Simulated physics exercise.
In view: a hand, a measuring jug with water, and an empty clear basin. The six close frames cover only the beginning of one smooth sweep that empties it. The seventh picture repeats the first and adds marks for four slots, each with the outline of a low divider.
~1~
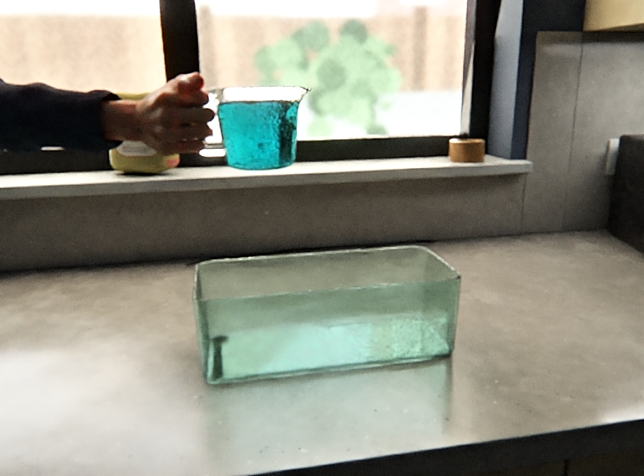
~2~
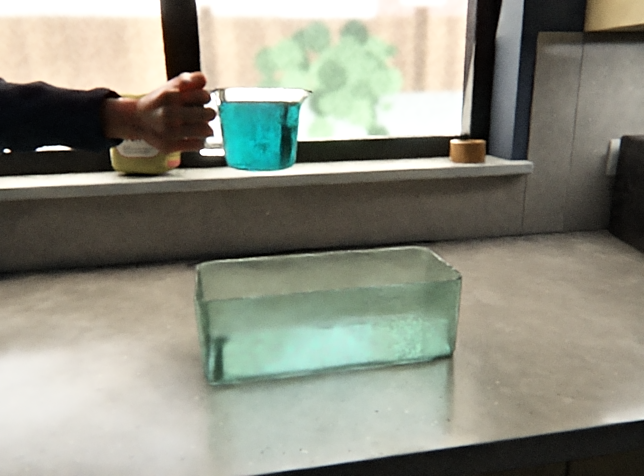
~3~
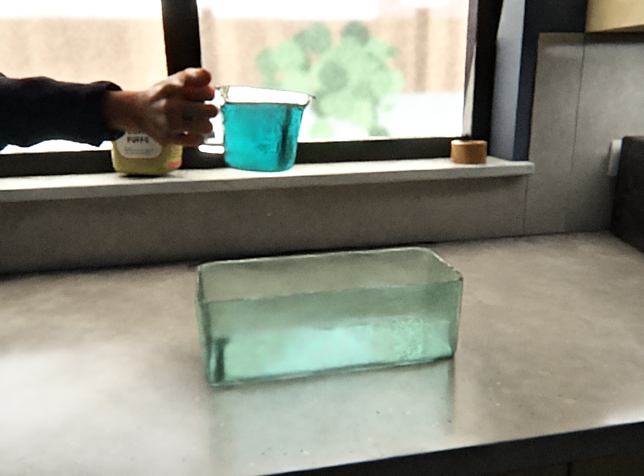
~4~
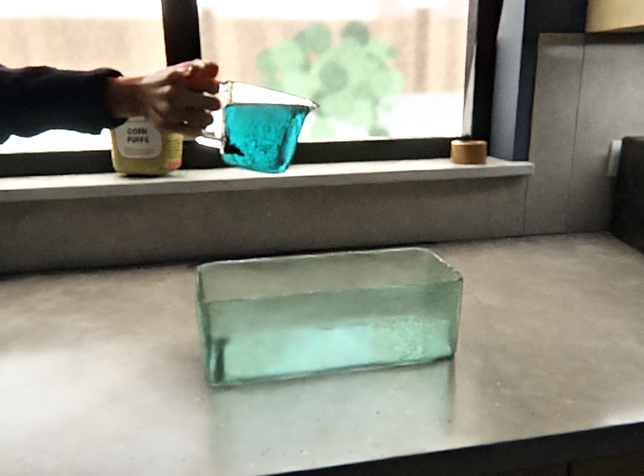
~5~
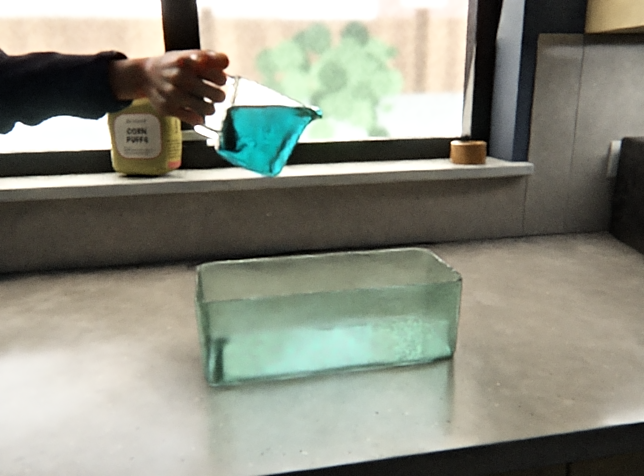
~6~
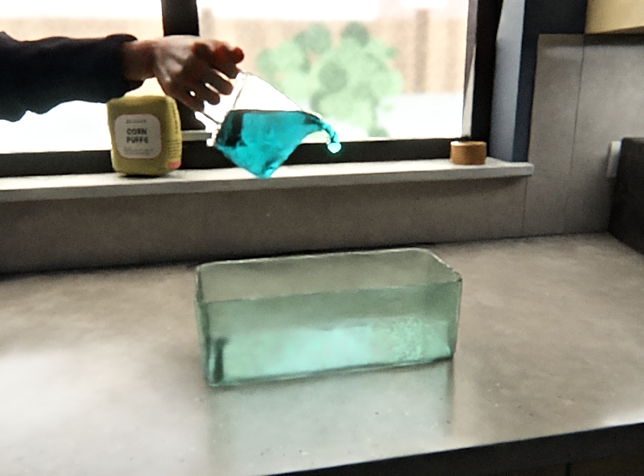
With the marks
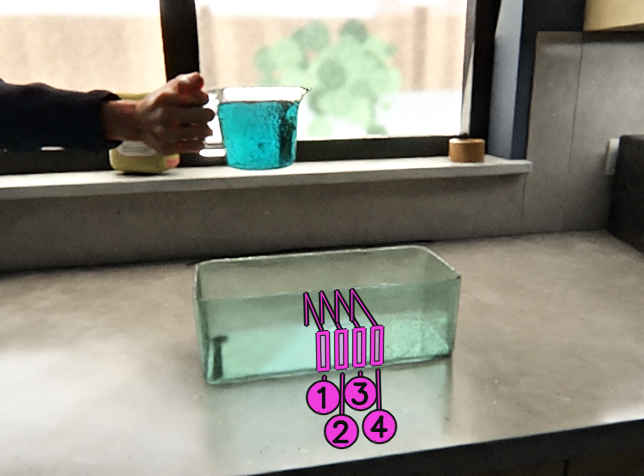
A hand in a dark sleeve, reaching in from the left, holds a clear jug of bright blue water before a window, seen from across a grey counter by a still camera. A clear, green-tinted rectangular basin sits on the counter below, with a yellow container labelled corn puffs on the sill. The jug stays upright, then tilts steadily rightward until blue water slips over its lip.
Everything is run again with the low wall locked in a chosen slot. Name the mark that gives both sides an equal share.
Best: 4.
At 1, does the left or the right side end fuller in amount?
The right side.
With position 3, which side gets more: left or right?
The right one.
On the marked copy, 1 at (324, 376); 2 at (342, 374); 3 at (360, 372); 4 at (377, 370).
With 1, about 5 % ends left of the wall and 92 % right of it; 3 % is lost outside.
With 2, about 8 % ends left of the wall and 90 % right of it.
With 3, about 20 % ends left of the wall and 78 % right of it.
With 4, about 45 % ends left of the wall and 53 % right of it.
